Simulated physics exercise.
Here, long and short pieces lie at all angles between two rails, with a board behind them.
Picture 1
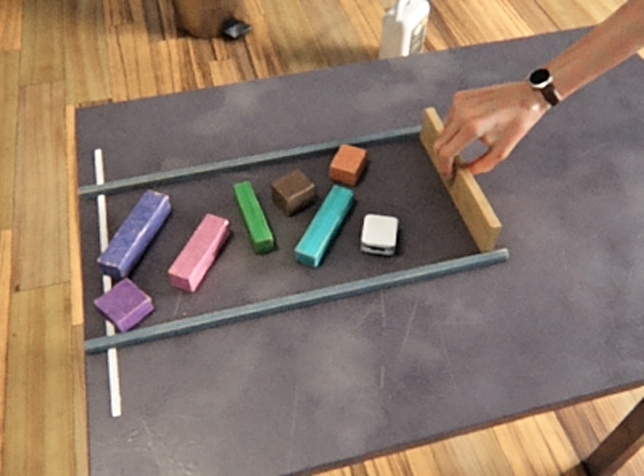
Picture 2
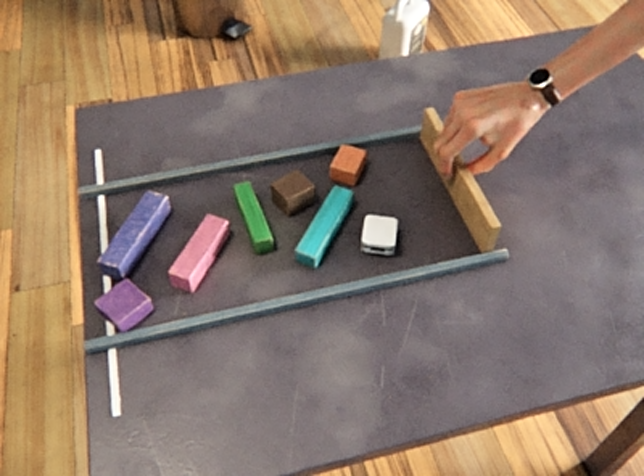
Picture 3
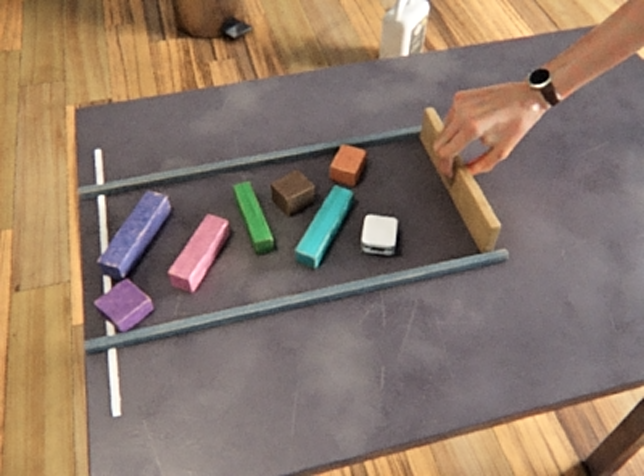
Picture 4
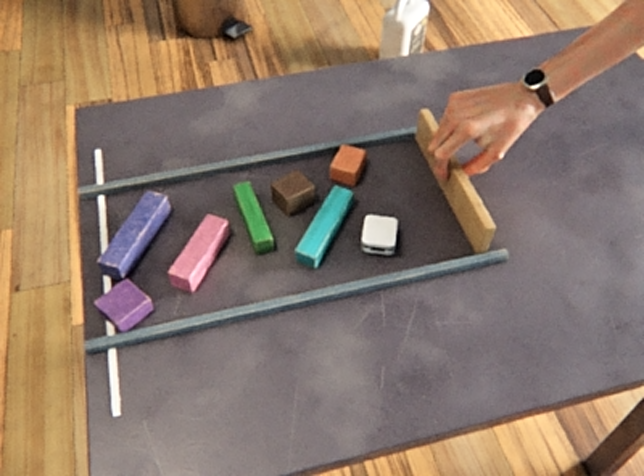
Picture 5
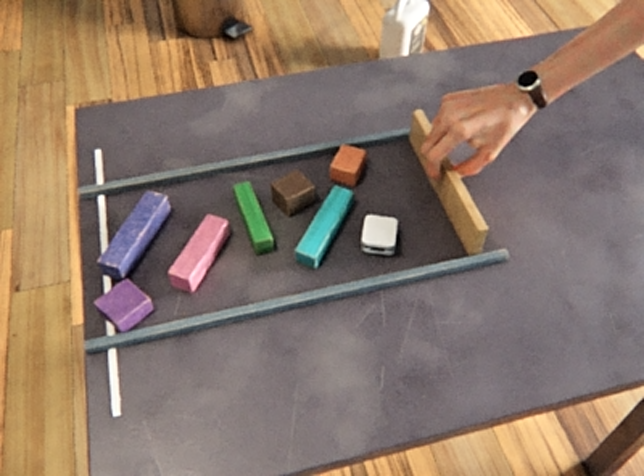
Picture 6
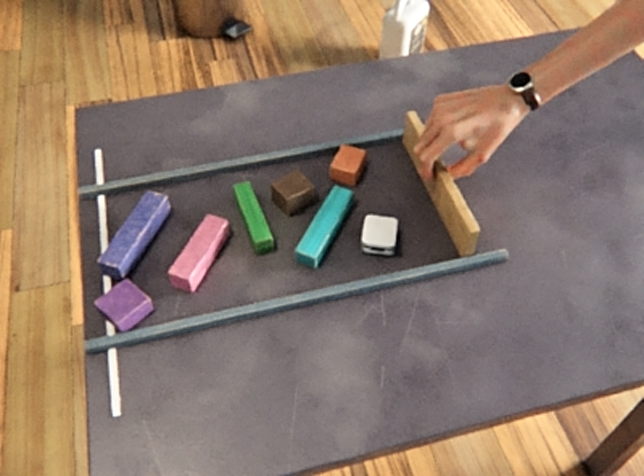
A hand wearing a dark watch held a wooden board still between two rails, then slid it slightly left, while the colourful blocks and bars lying at angles in front of it stayed put.
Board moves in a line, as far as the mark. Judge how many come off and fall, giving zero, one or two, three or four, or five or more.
Number falling: Five or more.
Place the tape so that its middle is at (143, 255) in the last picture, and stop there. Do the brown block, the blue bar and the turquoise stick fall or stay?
Brown block: Stays in place; blue bar: Goes down; turquoise stick: Stays in place.
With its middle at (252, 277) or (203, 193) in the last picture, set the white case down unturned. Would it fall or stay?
White case - first try slides off, second try slides off.
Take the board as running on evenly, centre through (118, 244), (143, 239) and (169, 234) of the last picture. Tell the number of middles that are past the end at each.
First 5, then 4, finally 2.
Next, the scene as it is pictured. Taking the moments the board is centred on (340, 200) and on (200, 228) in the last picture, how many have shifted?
That gives 4 for the first and 8 for the second.
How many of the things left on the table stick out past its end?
The total comes out at 2.
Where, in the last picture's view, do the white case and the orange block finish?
I'd say approximately (89, 305) and then (87, 218).
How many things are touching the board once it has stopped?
It's 2 of them.
Soon after, none off yet; purple block at rest near (124, 306); blue bar at rest near (136, 235); pink bar at rest near (197, 254).
In the end, the number that fall off is five or more; gone, turquoise stick, brown block, green stick, pink bar, blue bar and purple block.
